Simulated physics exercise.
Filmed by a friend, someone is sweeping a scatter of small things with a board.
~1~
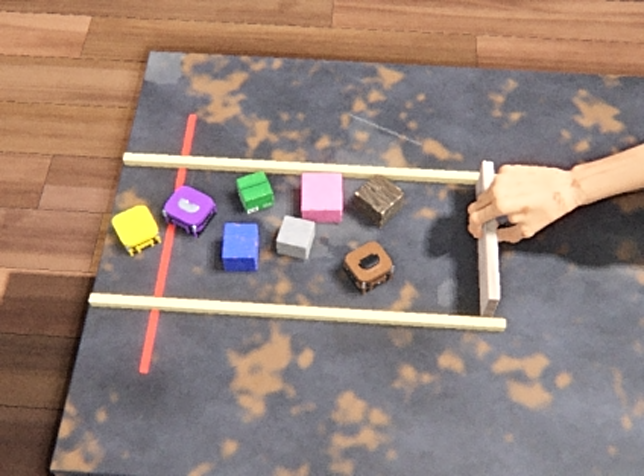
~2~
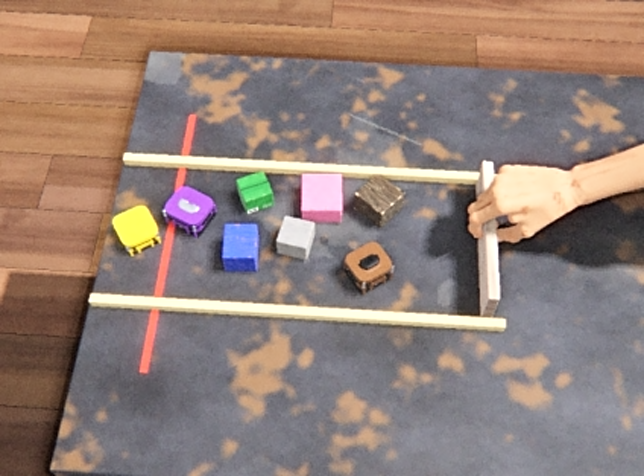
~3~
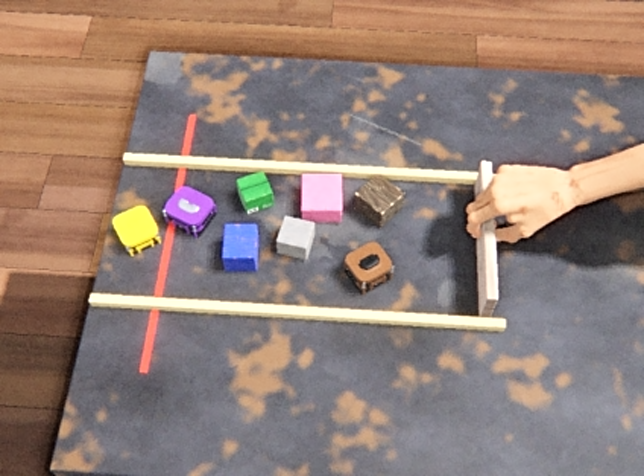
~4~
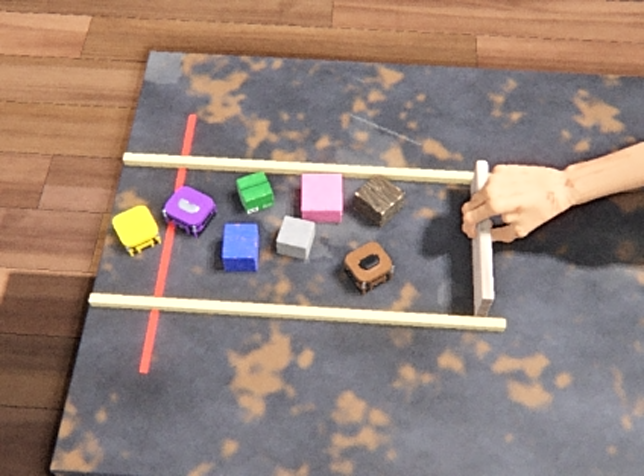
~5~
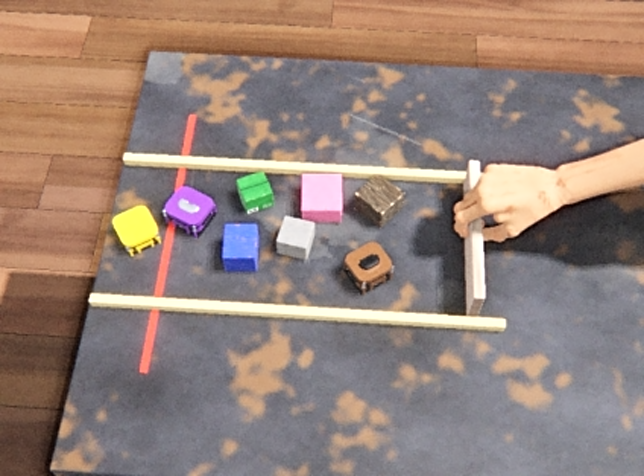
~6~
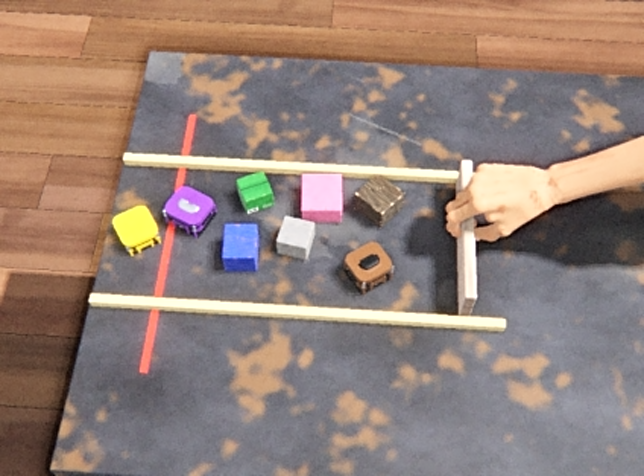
A board held upright by a hand slid slowly a short way left between two pale strips, while the small colourful blocks and cases scattered near the red tape stayed still.
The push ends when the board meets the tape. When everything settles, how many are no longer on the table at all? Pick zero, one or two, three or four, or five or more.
Three or four are off the table.
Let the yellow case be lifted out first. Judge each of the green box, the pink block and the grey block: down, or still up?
The green box? It heads down. The pink block? It does not drop. The grey block? It does not drop.
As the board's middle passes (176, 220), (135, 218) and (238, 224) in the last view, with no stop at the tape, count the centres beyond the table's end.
Place by place: 3, 6 and 0.
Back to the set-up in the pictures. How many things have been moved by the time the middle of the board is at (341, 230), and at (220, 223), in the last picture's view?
Counting first: 5, next 8.
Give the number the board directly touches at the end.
That comes to 2.
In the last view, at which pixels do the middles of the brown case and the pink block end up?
The brown case comes to rest at (139, 253), and the pink block comes to rest at (121, 190).
Soon after, none off yet; yellow case at rest near (137, 231); purple case at rest near (191, 212); blue block at rest near (241, 248).
At rest, the number that fall off is three or four; fallen, green box, purple case and yellow case.
